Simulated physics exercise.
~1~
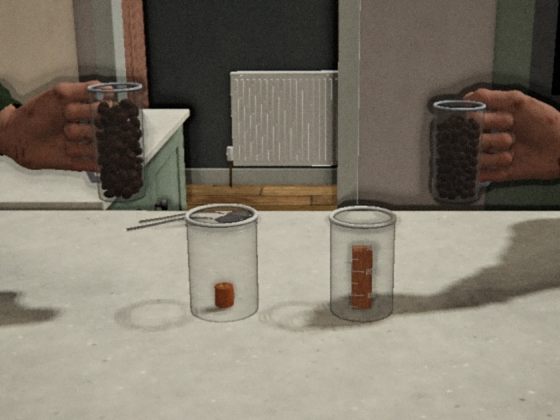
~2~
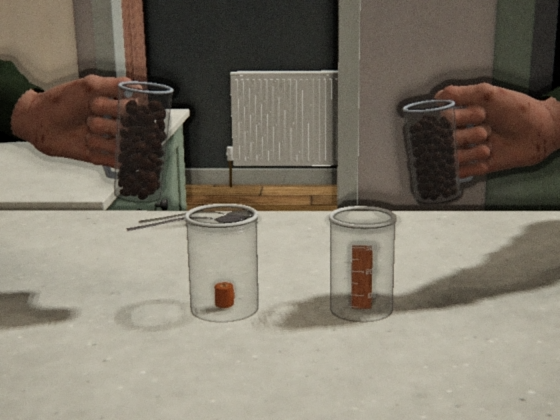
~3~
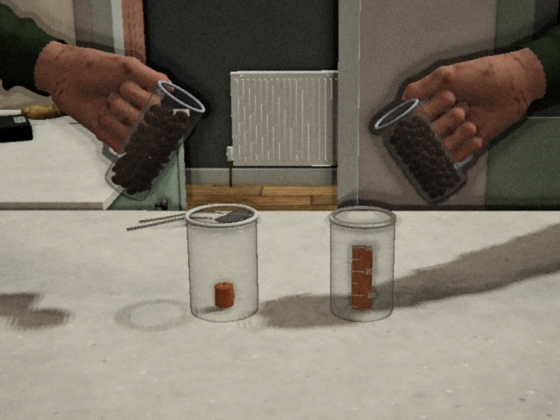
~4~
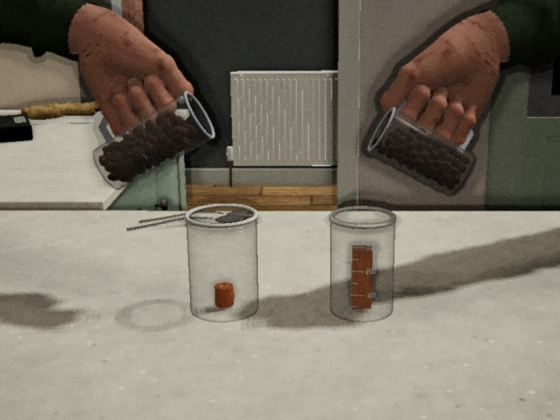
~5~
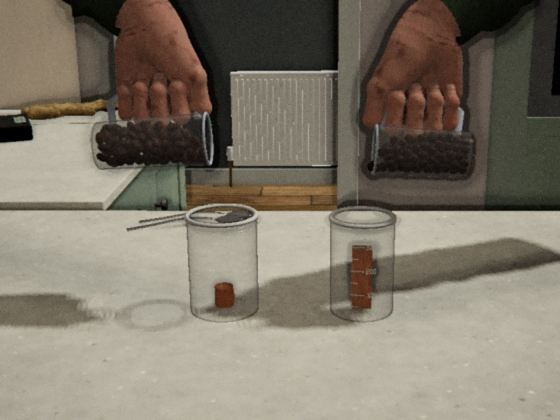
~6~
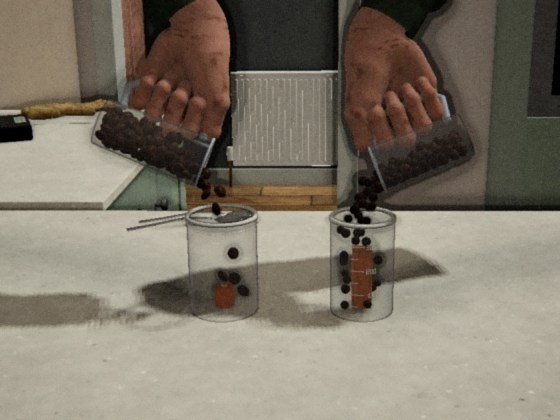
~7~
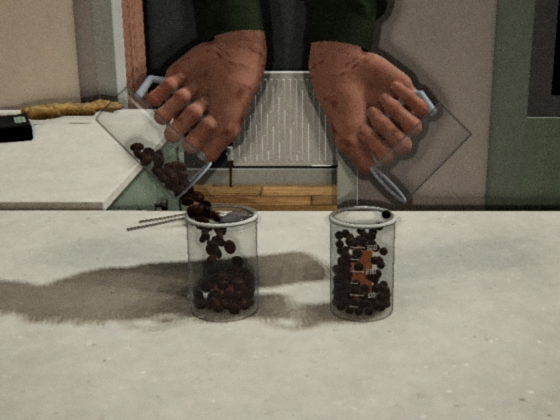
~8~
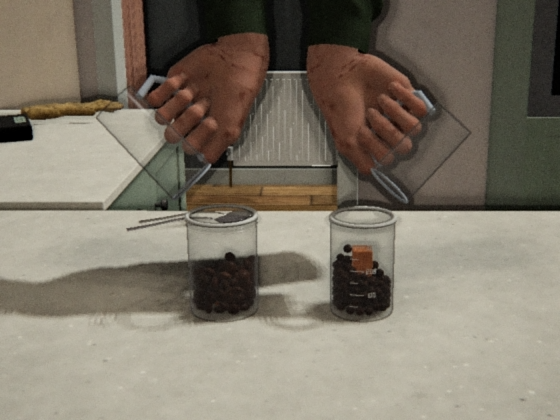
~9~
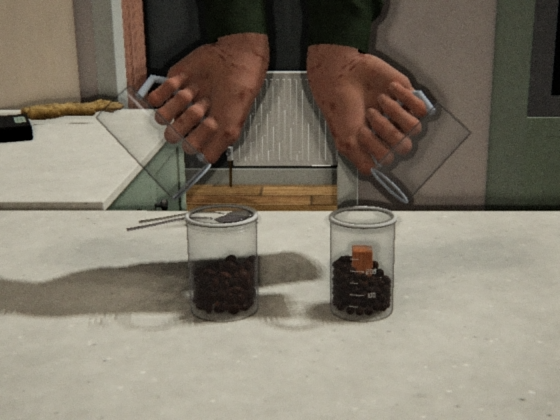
Two hands hold clear cups of dark, round pieces above a pale countertop, seen from the front by a still camera, with a white radiator behind. Below stand two clear containers, the left holding a short orange-brown block and the right a taller stack of similar colour. The hands move inward and tip the cups onto their sides. Dark pieces tumble into both containers, and the right cup empties sooner as both turn upside down. Finally, each container is about half full, the left block buried while the right stack's top still shows.
